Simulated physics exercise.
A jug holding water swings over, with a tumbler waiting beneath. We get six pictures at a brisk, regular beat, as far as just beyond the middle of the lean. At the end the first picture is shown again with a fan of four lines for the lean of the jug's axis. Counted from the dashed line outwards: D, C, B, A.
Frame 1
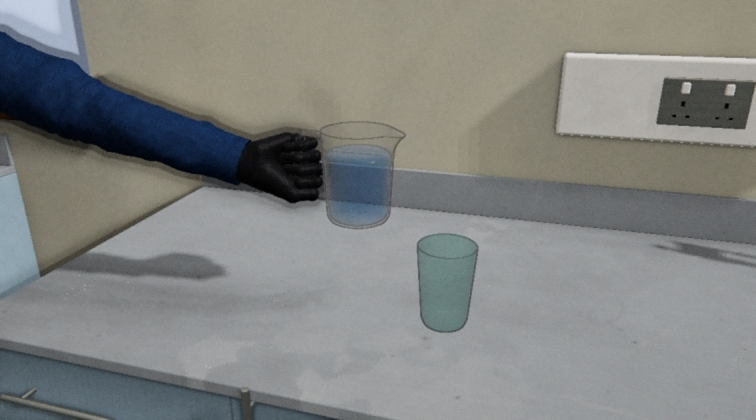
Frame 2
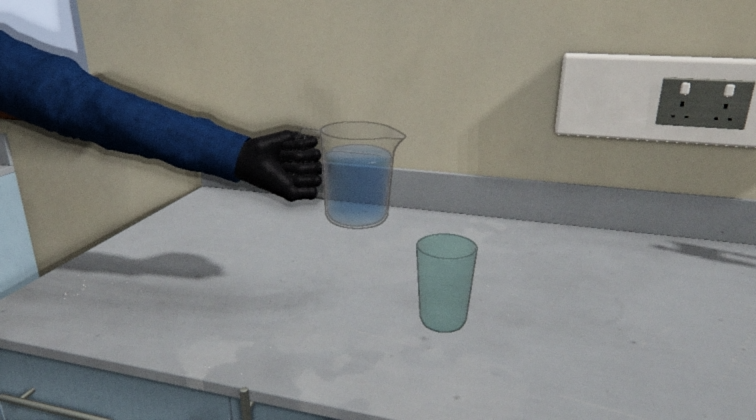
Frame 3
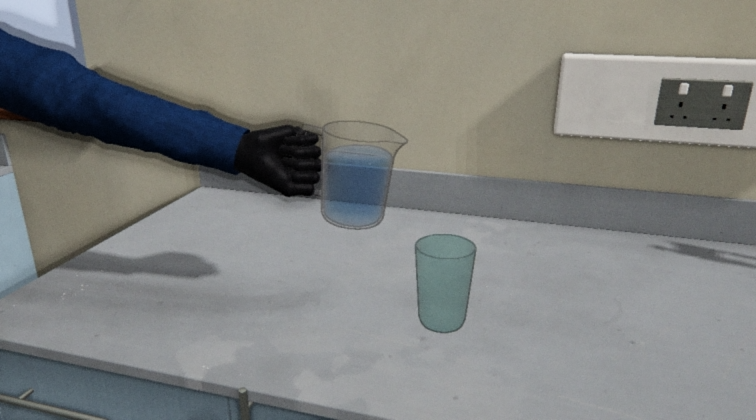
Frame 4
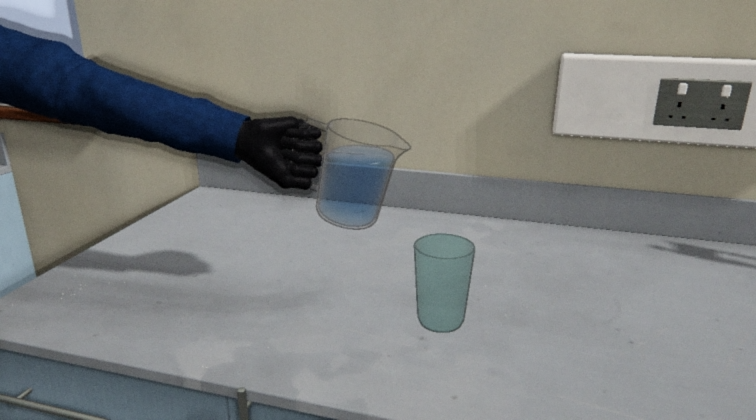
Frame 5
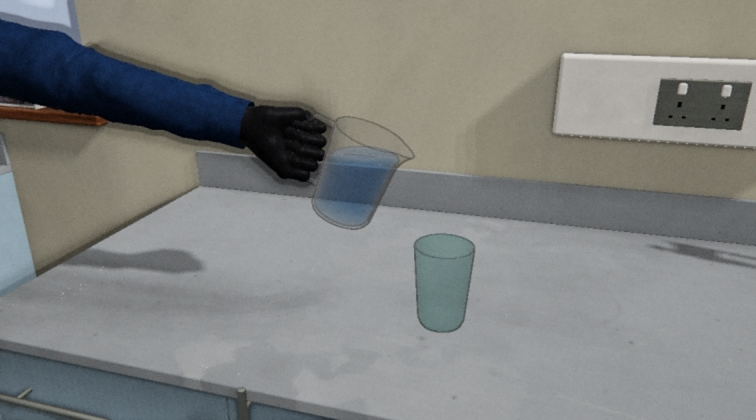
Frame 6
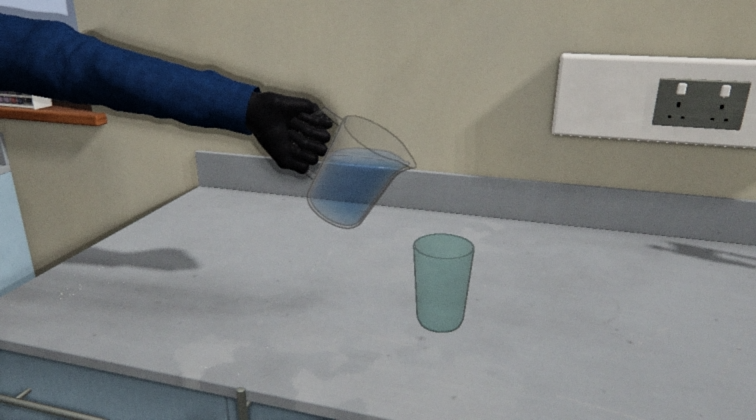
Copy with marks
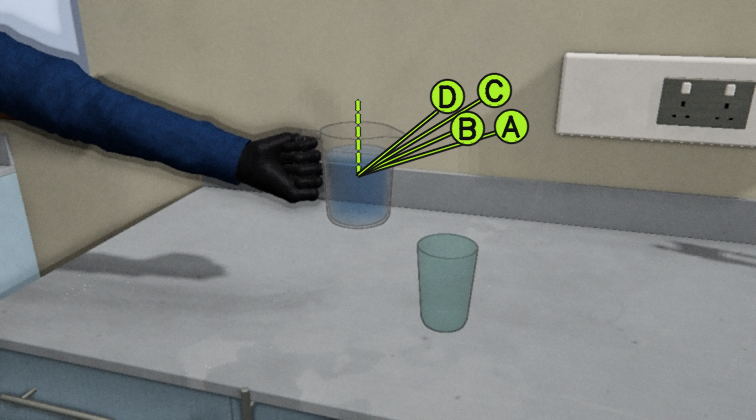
A black-gloved hand on a blue-sleeved arm reaches in from the left, holding a clear jug of blue water above a pale grey worktop, seen from slightly above. A greenish, empty-looking tumbler stands to the jug's lower right, with a white-framed double socket on the beige wall at right. The jug starts upright, then tilts steadily rightward as the hand rises slightly, the water staying inside.
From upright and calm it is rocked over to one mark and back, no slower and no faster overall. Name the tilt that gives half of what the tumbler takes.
B.
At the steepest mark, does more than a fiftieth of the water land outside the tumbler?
No.
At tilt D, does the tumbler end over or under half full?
Under.
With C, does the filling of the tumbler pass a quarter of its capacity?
Yes, it does.
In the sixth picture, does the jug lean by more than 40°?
No, it does not.
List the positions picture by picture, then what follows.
Upright, lip at (404, 136); rim of the tumbler round (448, 245); nothing has left yet, in the first picture.
Upright, lip at (404, 137); nothing has left yet, in the second picture.
Tipped about 6°, lip at (406, 141); nothing has left yet, in the third picture.
Tipped about 13°, lip at (409, 148); nothing has left yet, in the fourth picture.
Tipped about 21°, lip at (413, 157); nothing has left yet, in the fifth picture.
Tipped about 30°, lip at (415, 166); nothing has left yet, in the sixth picture.
On the marked copy, A at (495, 132); B at (450, 133); C at (480, 99); D at (437, 111).
With A, the tumbler ends with about 67 % of what it can hold.
With B, the tumbler ends with about 49 % of what it can hold.
With C, the tumbler ends with about 34 % of what it can hold.
With D, the tumbler ends with about 22 % of what it can hold.
